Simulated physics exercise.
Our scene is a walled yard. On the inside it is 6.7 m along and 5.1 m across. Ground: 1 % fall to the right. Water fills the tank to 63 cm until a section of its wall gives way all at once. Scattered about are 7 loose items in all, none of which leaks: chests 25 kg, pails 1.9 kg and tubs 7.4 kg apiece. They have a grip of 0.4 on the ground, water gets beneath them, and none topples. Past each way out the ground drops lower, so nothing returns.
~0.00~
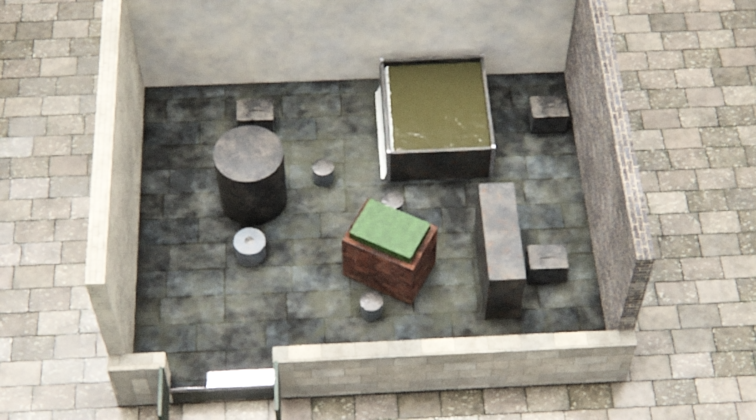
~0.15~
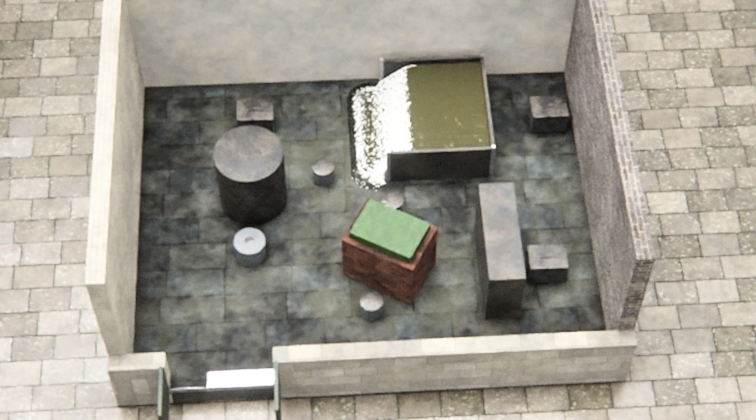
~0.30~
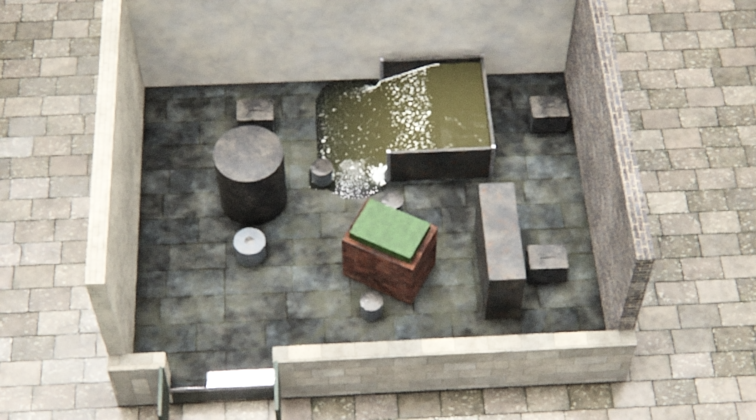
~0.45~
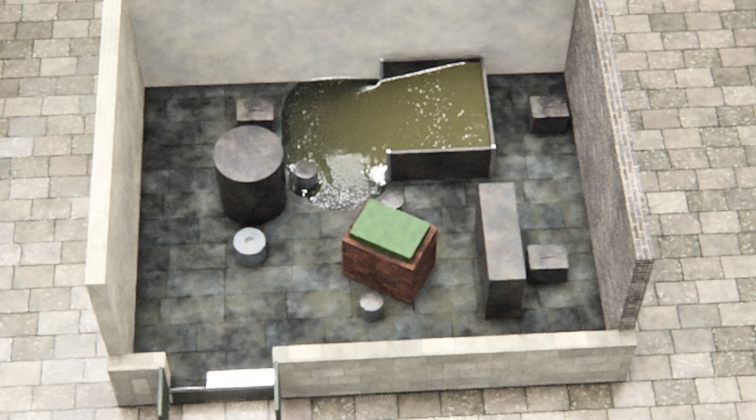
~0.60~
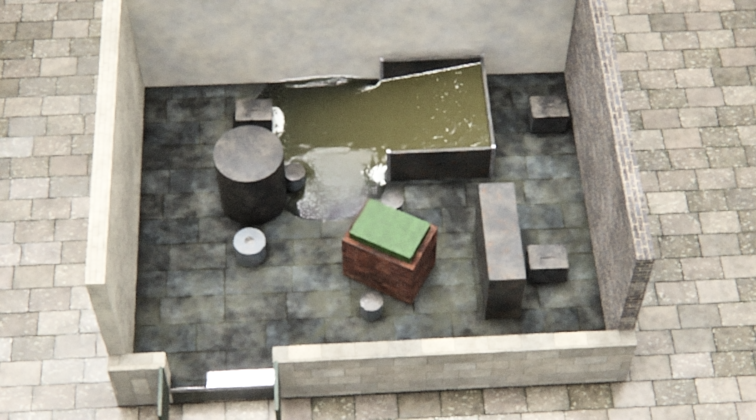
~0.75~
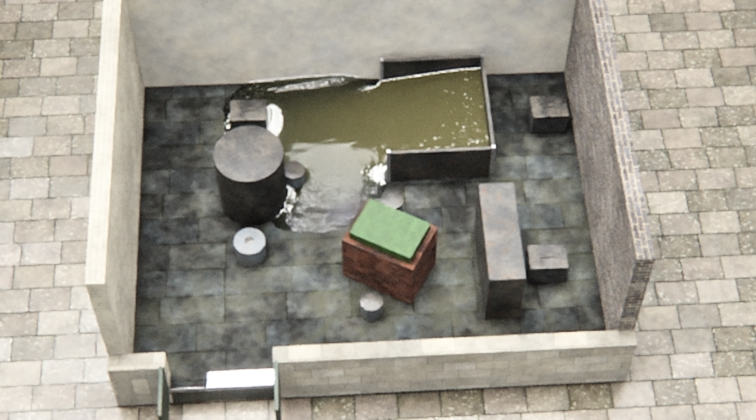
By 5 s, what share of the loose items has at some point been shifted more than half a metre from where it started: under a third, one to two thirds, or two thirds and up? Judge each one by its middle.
One to two thirds.
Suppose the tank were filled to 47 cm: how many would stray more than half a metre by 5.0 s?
3.
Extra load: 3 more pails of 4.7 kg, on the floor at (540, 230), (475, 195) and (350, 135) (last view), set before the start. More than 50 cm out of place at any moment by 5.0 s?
One after another they come out inside the limit, inside the limit, above it.
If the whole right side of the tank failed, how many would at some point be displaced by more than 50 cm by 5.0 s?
In that case 4 of them.
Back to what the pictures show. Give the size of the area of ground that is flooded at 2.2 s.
Roughly 17 m2 of it is wet.
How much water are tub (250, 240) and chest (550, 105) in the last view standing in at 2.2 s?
First roughly 3 cm, second roughly 0 cm.
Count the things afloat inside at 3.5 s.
Just then, the number is 2.
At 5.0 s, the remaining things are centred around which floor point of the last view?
It sits at about (404, 267).
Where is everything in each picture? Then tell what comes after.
In the first frame, a pail at (323, 167) rests on the ground; a chest at (255, 110), on the bottom; 2.6 m2 under water; 0 of 7 have shifted.
In the second frame, a pail at (323, 167) rests on the ground; a chest at (255, 110) rests on the ground; water covers 3.6 m2; 0 of 7 have shifted.
In the third frame, a pail at (322, 167) rests on the ground; a chest at (255, 110) rests on the ground; 4.7 m2 under water; 0 of 7 have shifted.
In the fourth frame, a pail at (306, 170) rests on the ground, 26 cm from its start; a chest at (255, 110), on the bottom; 5.9 m2 under water; 1 of 7 have shifted.
In the fifth frame, a pail at (294, 172), on the bottom, 44 cm from its start; a chest at (254, 110), on the bottom; water covers 7.1 m2; 1 of 7 have shifted.
In the sixth frame, a pail at (294, 170), afloat, 44 cm from its start; a chest at (248, 110), on the bottom, 10 cm from its start; 8.0 m2 under water; 2 of 7 have shifted.
After 1.1 s 1 of 7 are over 50 cm from their spots; 1 afloat.
After 2.2 s 2 of 7 are over 50 cm from their spots; 2 afloat.
After 3.5 s 2 of 7 are over 50 cm from their spots; 2 afloat.
After 5.0 s 3 of 7 are over 50 cm from their spots, and 3 have been at some point; 2 afloat.
